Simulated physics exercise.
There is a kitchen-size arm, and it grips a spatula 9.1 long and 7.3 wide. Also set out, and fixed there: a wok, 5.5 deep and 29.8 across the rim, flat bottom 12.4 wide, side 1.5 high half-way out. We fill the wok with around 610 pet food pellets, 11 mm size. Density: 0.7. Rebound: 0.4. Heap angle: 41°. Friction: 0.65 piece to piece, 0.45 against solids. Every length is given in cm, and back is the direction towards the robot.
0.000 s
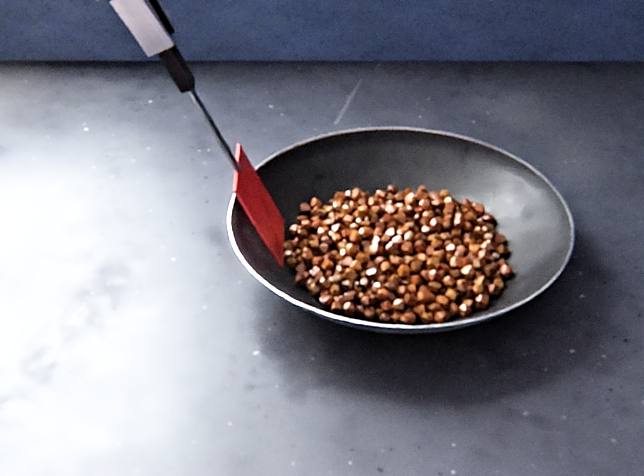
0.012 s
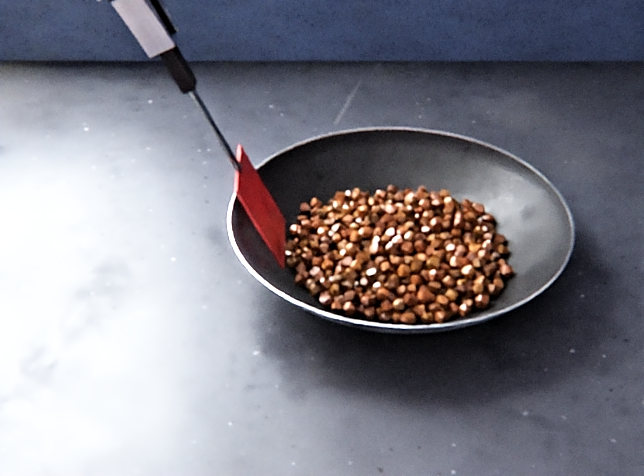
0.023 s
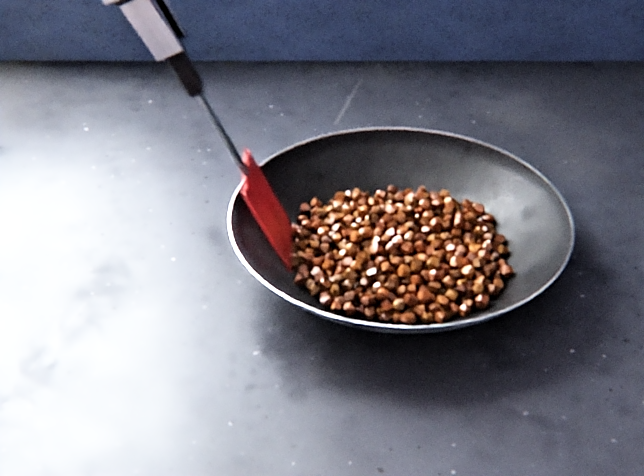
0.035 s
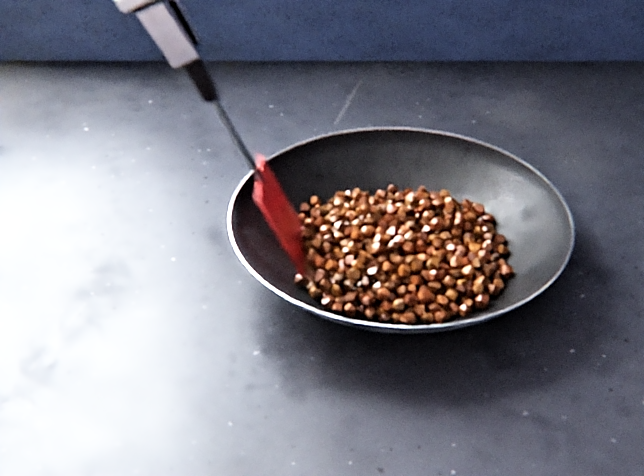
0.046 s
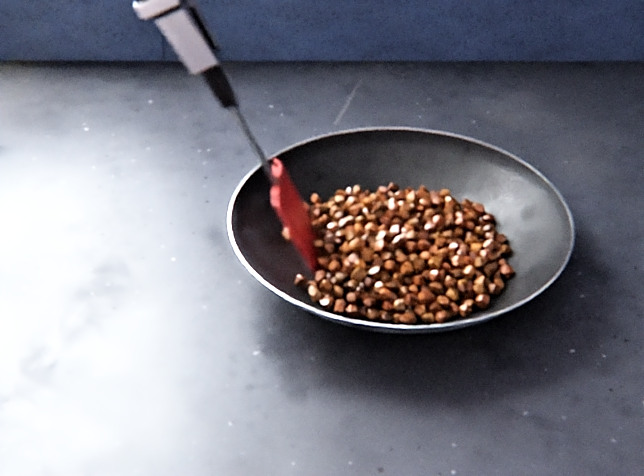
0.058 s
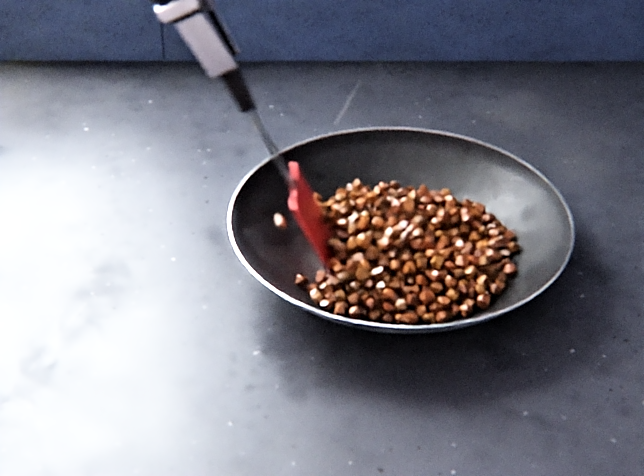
In a dark wok, a red spatula pushes the brown pellets to the right.
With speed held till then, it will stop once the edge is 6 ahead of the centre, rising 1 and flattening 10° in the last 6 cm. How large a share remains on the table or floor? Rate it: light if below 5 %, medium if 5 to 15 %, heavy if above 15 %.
Rating: Medium.
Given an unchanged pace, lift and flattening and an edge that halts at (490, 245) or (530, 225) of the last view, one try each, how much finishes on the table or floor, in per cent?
Respectively some 20 and 40 percent end on the table or floor.
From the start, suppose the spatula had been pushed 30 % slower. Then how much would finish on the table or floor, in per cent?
The share on the table or floor would be about 5 percent.
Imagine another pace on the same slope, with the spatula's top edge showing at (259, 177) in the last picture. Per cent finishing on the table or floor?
Some 0 percent.
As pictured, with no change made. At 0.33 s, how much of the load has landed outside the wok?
It is near 8 percent.
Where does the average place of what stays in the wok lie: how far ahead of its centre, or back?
I'd say close to 5.0 cm toward the front.
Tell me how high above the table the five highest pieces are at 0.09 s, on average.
About 7 cm.
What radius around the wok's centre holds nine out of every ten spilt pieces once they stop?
30 cm.
By 0.09 s, sloping 65°, highest piece 8 above the table; 611 in the wok.
By 0.11 s, sloping 62°, highest piece 11 above the table; 610 in the wok, 1 on the blade or in flight.
By 0.33 s, sloping 55°, highest piece 7 above the table; 556 in the wok, 43 on the table or floor, 12 on the blade or in flight.
By 1.38 s, sloping 55°, highest piece 7 above the table; 555 in the wok, 56 on the table or floor.
Final count, 555 in the wok, 56 on the table or floor. That is 9 % on the table or floor.
